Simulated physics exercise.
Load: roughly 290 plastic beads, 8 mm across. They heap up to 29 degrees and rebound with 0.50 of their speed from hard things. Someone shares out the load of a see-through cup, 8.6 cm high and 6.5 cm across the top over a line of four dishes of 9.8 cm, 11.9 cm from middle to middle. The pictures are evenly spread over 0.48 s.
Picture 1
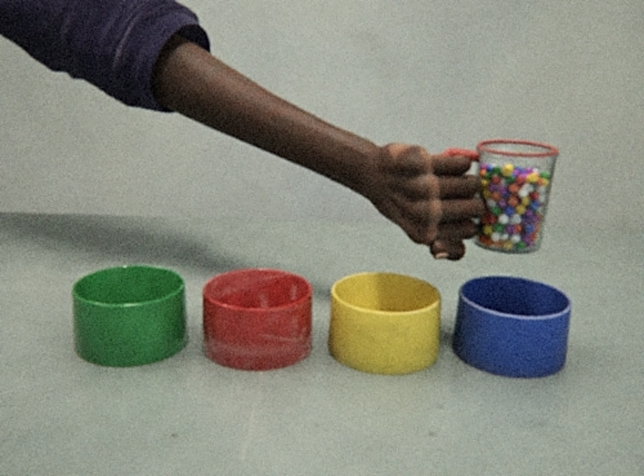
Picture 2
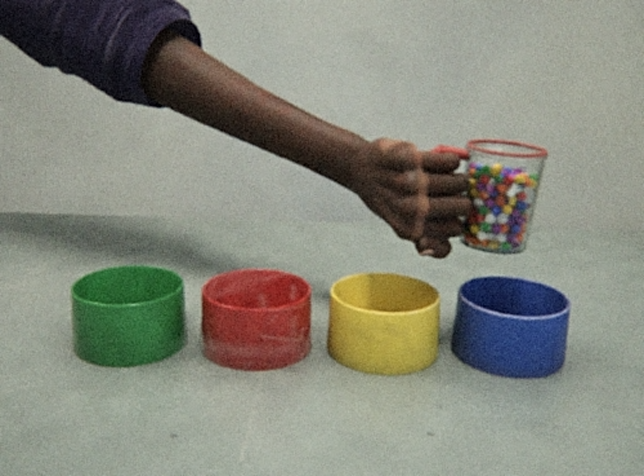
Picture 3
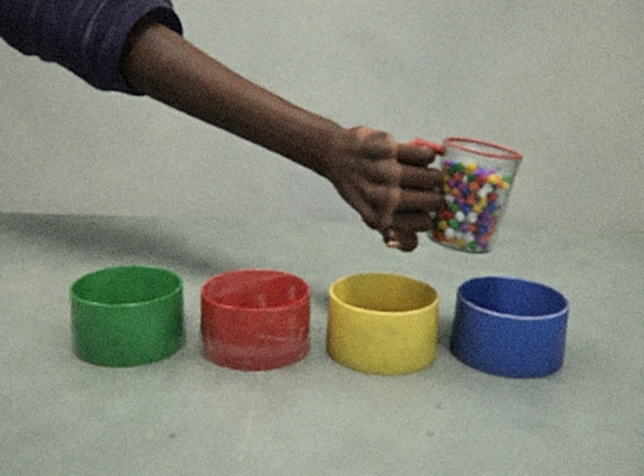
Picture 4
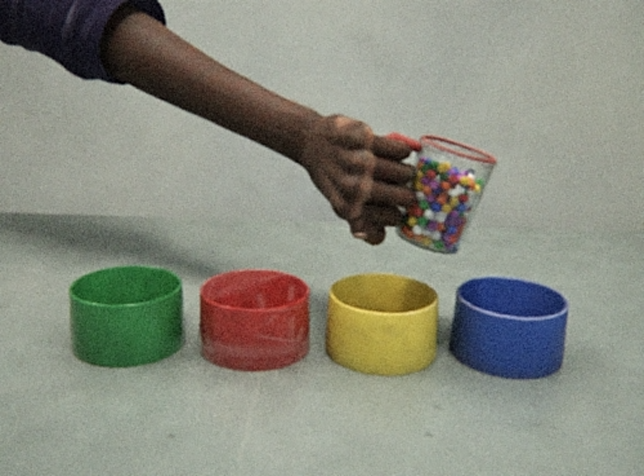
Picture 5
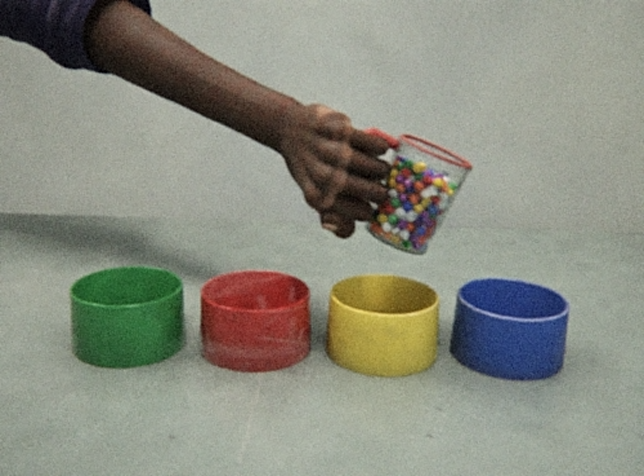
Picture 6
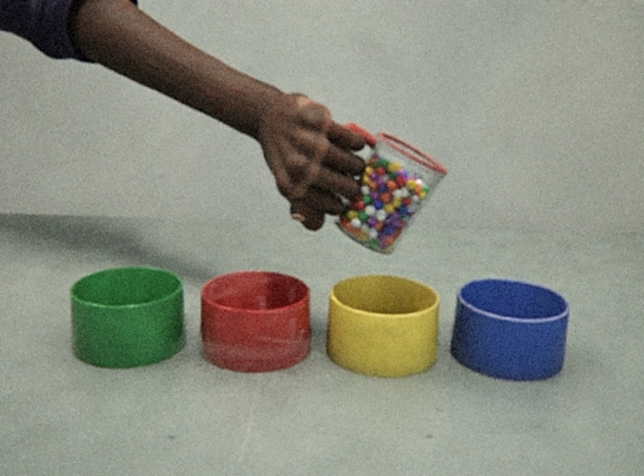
At the start, a hand holds a clear cup of colorful beads upright above a blue dish, at the right of a row with yellow, red and green dishes. The hand carries the cup steadily left while tilting it gradually to the right, until it is slanted above the yellow dish, beads still inside.
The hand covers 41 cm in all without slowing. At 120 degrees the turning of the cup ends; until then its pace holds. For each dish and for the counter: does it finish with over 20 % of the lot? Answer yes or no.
Red dish: No; blue dish: No; green dish: Yes; yellow dish: No; on the counter: No.
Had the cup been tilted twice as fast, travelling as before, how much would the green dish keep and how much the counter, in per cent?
Then: Green 0, counter 20.
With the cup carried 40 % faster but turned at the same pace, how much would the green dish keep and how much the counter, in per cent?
Green 100; counter 0.
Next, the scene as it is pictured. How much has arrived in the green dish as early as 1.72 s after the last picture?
Some 95 per cent.
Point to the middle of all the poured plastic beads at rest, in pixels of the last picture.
Near (134, 322).
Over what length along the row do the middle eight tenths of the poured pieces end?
Some 6 cm.
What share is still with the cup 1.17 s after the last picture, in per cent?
About 90 per cent.
Then, 0.71 s after the last picture, tilt 70 degrees; cup holds 100 %.
Then, 1.17 s after the last picture, tilt 99 degrees; cup holds 90 %, green 5 %.
Then, 1.72 s after the last picture, tilt 120 degrees; cup holds 5 %, green 95 %.
In the end, red 0 %, blue 0 %, green 100 %, yellow 0 %, counter 0 %.
